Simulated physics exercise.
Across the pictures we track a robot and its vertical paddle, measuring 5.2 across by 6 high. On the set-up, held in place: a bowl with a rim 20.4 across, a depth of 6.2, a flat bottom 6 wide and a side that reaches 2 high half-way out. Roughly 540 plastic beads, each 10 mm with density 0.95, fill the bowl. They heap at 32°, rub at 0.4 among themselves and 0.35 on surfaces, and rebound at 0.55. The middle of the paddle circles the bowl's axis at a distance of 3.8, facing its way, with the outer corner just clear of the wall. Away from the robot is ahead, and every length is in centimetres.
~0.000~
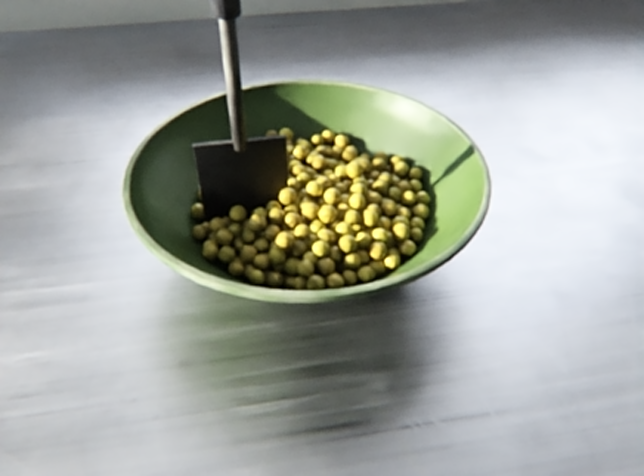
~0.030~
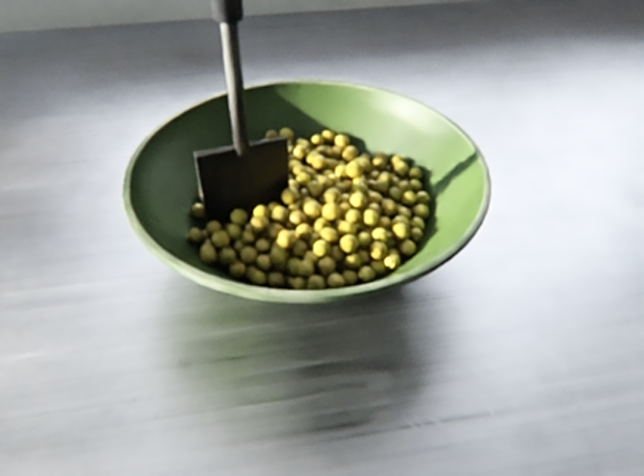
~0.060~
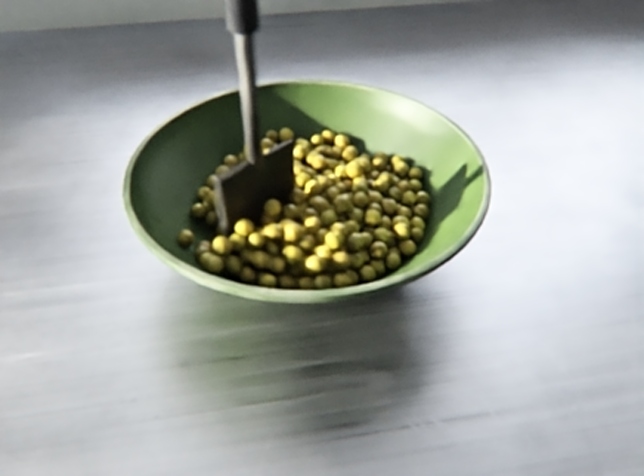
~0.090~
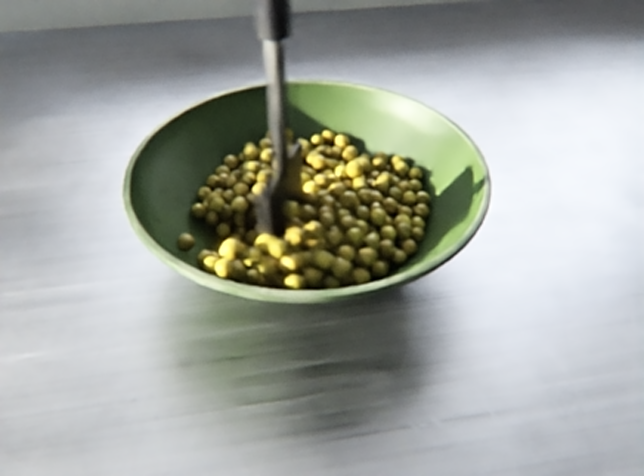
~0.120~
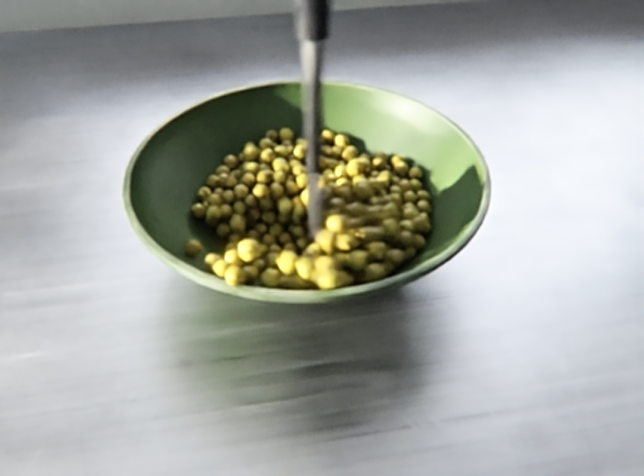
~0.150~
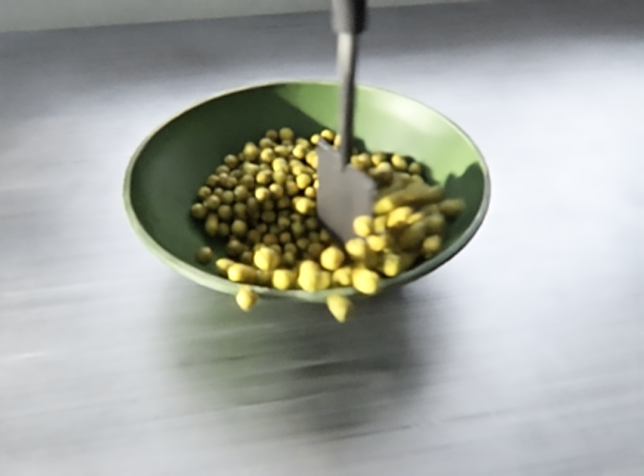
At the start, a dark flat paddle on a thin rod stands at the left side of a green bowl of small yellow-green balls. The paddle sweeps toward the near side, turning edge-on as it pushes the balls, then moves right, bunching them up while a few pop over the near rim.
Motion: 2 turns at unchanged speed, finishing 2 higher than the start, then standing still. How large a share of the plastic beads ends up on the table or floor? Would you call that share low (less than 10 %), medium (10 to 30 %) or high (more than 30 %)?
I would call it medium.
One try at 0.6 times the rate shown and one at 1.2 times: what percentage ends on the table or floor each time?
It would be some 5 and 30 percent respectively.
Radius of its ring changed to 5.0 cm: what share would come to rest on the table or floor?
Around 15 in a hundred, in that case.
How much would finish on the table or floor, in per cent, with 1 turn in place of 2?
15 %.
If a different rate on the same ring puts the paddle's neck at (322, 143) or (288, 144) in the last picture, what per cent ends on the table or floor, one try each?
First try: About 15 %; second try: About 5 %.
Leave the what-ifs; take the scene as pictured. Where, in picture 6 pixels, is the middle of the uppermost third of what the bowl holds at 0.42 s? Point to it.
Around pixel (222, 166).
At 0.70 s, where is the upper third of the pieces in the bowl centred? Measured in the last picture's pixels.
About (289, 195).
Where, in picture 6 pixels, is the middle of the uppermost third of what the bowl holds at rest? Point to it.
In the final view it lies around (295, 196).
After 0.42 s, 348° round, highest piece 8 above the table; 444 in the bowl, 65 on the table or floor, 30 in flight or on the tool.
After 0.70 s, 225° round, highest piece 6 above the table; 426 in the bowl, 112 on the table or floor, 1 in flight or on the tool.
After 1.03 s, 0° round, highest piece 5 above the table; 426 in the bowl, 113 on the table or floor.
After 1.73 s, 0° round, highest piece 5 above the table; 426 in the bowl, 113 on the table or floor.
At rest, 426 in the bowl, 113 on the table or floor. That is 21 % on the table or floor.
